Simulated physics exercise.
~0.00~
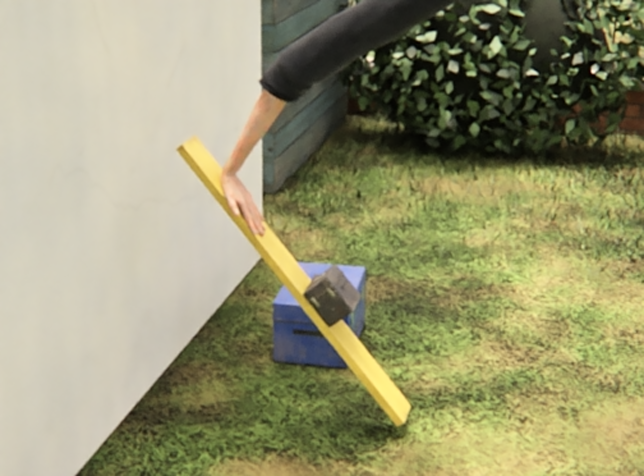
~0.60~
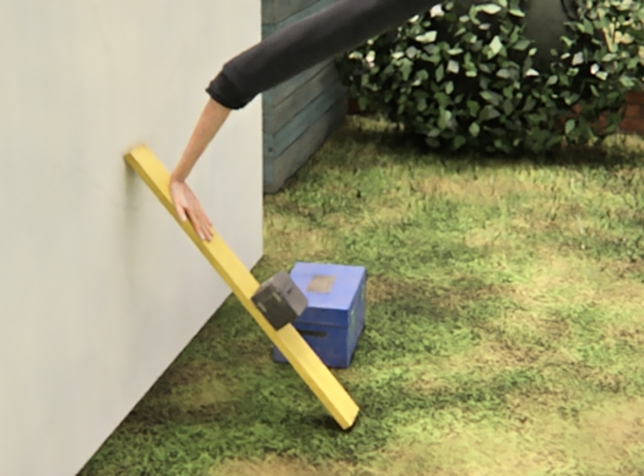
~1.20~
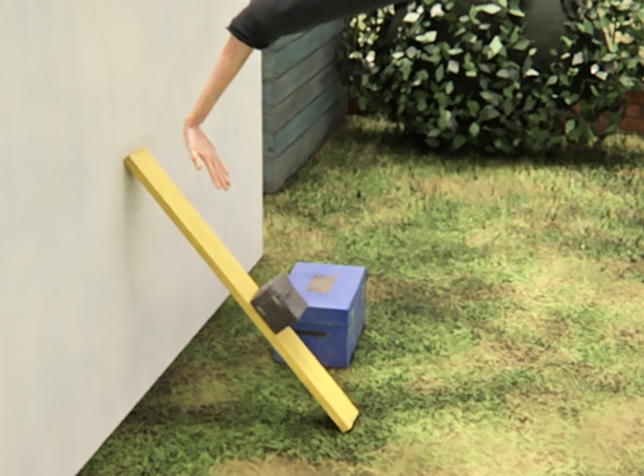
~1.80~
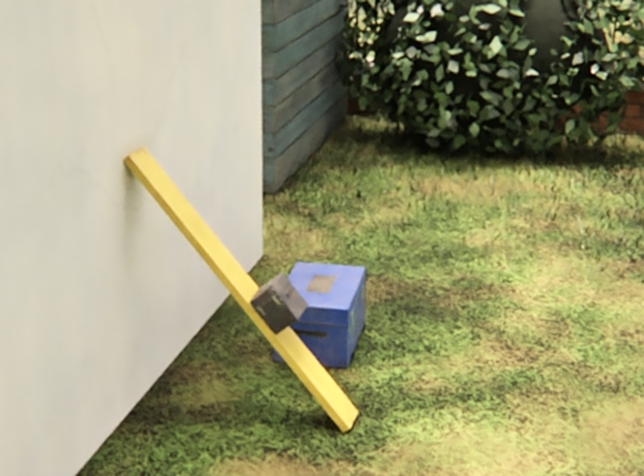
On a patch of grass beside a bare pale wall, a hand moved a yellow plank with a dark case on it leftward until it leaned against the wall, then let go and withdrew, and the plank stayed leaning near a still blue toolbox.
